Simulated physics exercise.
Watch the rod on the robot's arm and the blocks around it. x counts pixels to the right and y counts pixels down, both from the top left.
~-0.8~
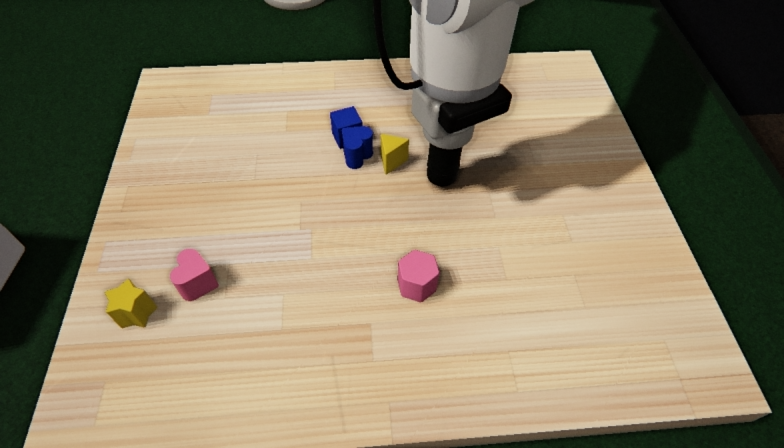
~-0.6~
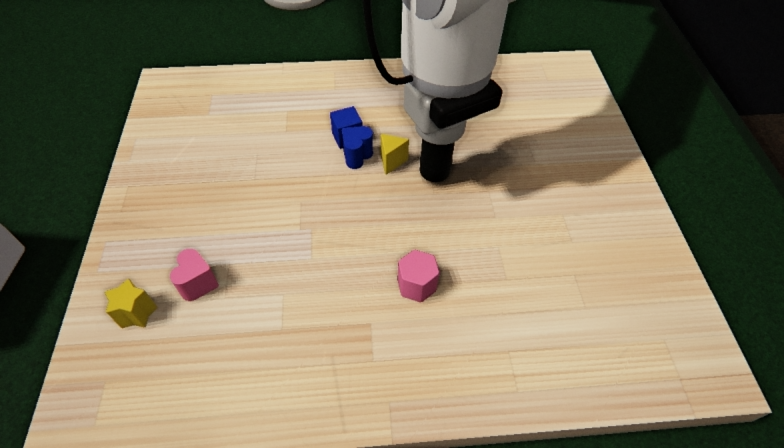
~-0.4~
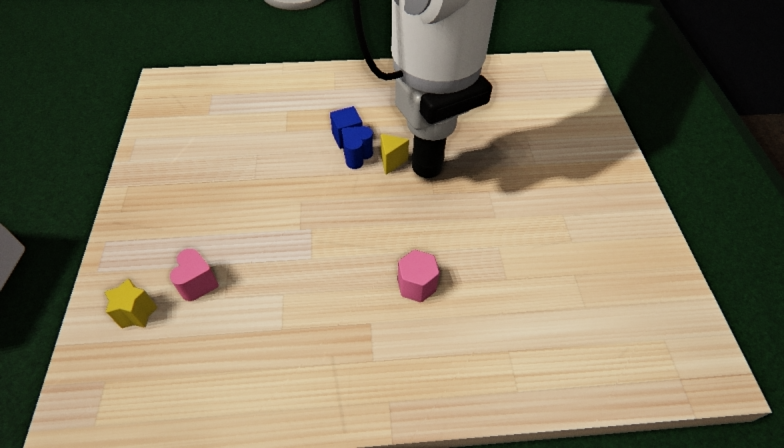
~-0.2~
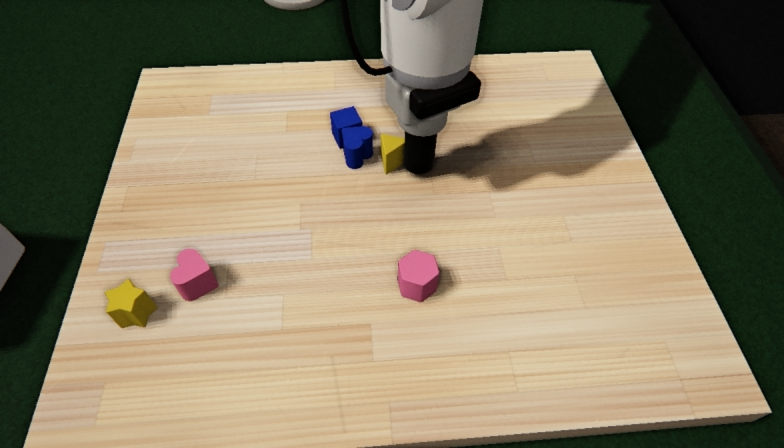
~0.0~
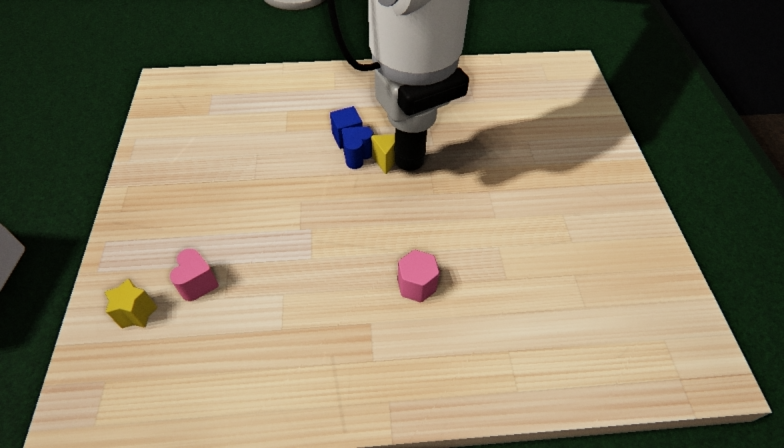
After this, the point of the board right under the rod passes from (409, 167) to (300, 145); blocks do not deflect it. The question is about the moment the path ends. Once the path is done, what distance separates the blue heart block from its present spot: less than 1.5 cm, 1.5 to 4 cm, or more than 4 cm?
It goes beyond 4 cm.
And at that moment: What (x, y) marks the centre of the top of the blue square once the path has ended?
I'd expect the centre of its top face to be at (335, 107).
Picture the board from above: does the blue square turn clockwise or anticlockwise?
I'd predict that, seen from above, the blue square rotates clockwise.
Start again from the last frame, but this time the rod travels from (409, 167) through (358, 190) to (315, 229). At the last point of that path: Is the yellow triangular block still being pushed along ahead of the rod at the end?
Final answer: No.
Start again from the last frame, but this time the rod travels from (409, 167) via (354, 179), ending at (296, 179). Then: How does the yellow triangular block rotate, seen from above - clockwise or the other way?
Rotation: Clockwise.
What follows on the original path. One third of the way, rod (371, 153); blue square (342, 114), turned 15° clockwise; blue heart block (328, 136), turned 65° anticlockwise; yellow triangular block (349, 130).
Two thirds of the way, rod (335, 146); blue square (335, 107), turned 35° clockwise; blue heart block (293, 135), turned 90° anticlockwise; yellow triangular block (313, 122).
At the end, rod (299, 139); blue square (335, 107), turned 40° clockwise; blue heart block (269, 138), turned 115° anticlockwise; yellow triangular block (277, 115).
